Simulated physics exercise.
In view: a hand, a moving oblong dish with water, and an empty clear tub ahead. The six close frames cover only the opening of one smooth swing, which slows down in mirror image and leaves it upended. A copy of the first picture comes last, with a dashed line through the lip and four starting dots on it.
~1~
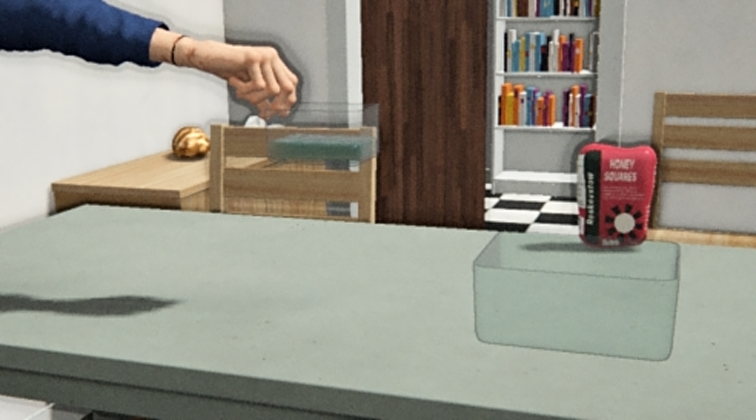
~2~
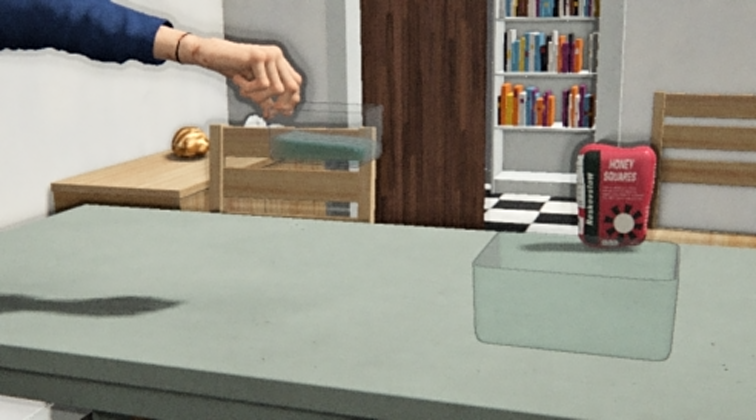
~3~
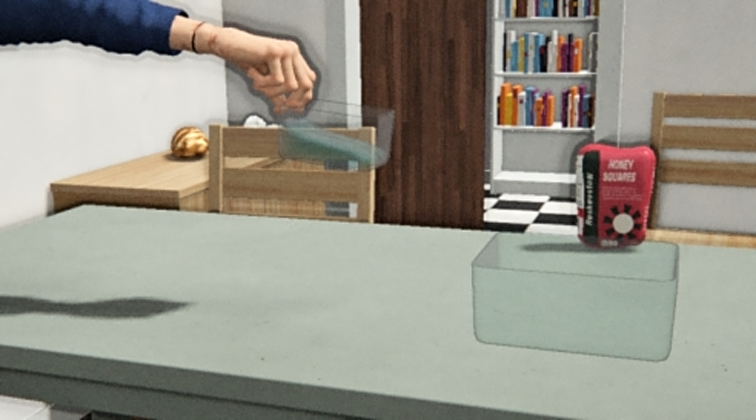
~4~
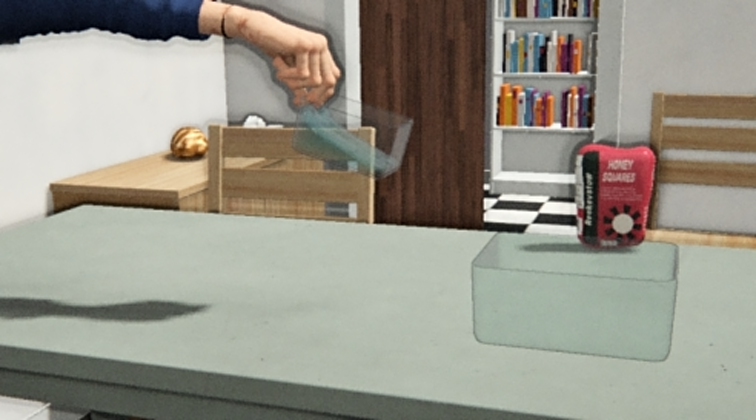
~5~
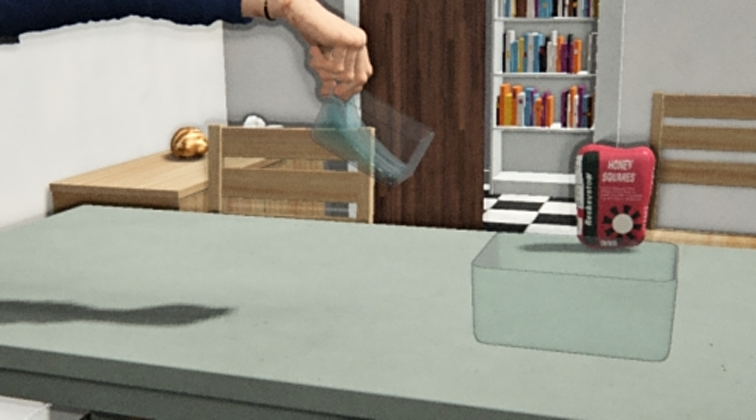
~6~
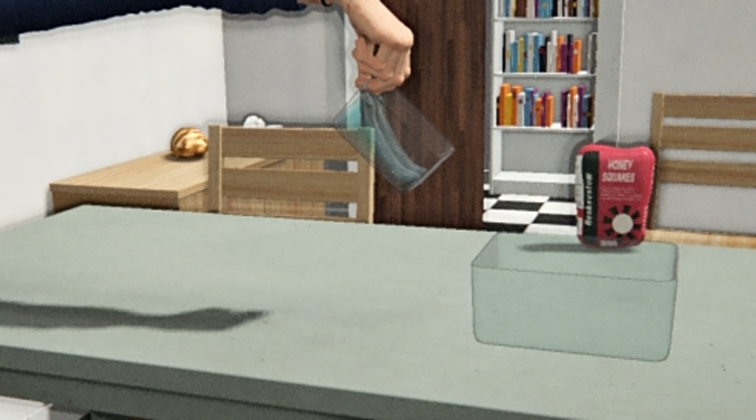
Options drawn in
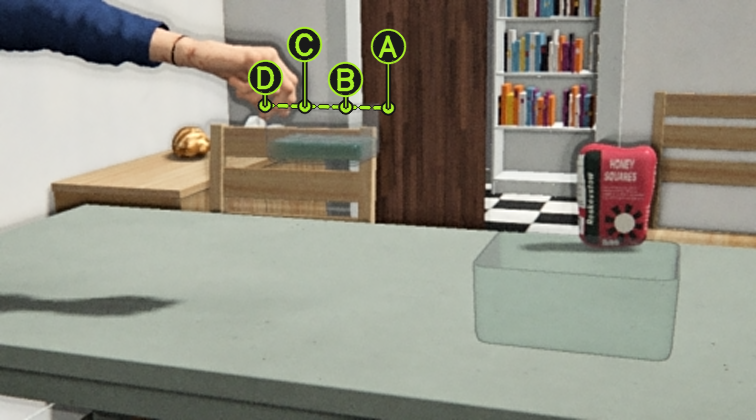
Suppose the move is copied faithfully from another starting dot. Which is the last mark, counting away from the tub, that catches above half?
I would pick dot B.
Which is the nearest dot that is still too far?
That would be C.
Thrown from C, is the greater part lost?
Yes, that goes wrong.
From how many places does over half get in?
Two.
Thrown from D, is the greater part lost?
Yes, it does.
On the marked copy, A at (388, 108); B at (345, 107); C at (304, 106); D at (265, 105).
For dot A, about 90 % lands in the tub, 5 % falls short and 5 % goes beside or beyond.
For dot B, about 61 % lands in the tub, 30 % falls short and 9 % goes beside or beyond.
For dot C, about 31 % lands in the tub, 63 % falls short and 6 % goes beside or beyond.
For dot D, about 15 % lands in the tub, 81 % falls short and 4 % goes beside or beyond.
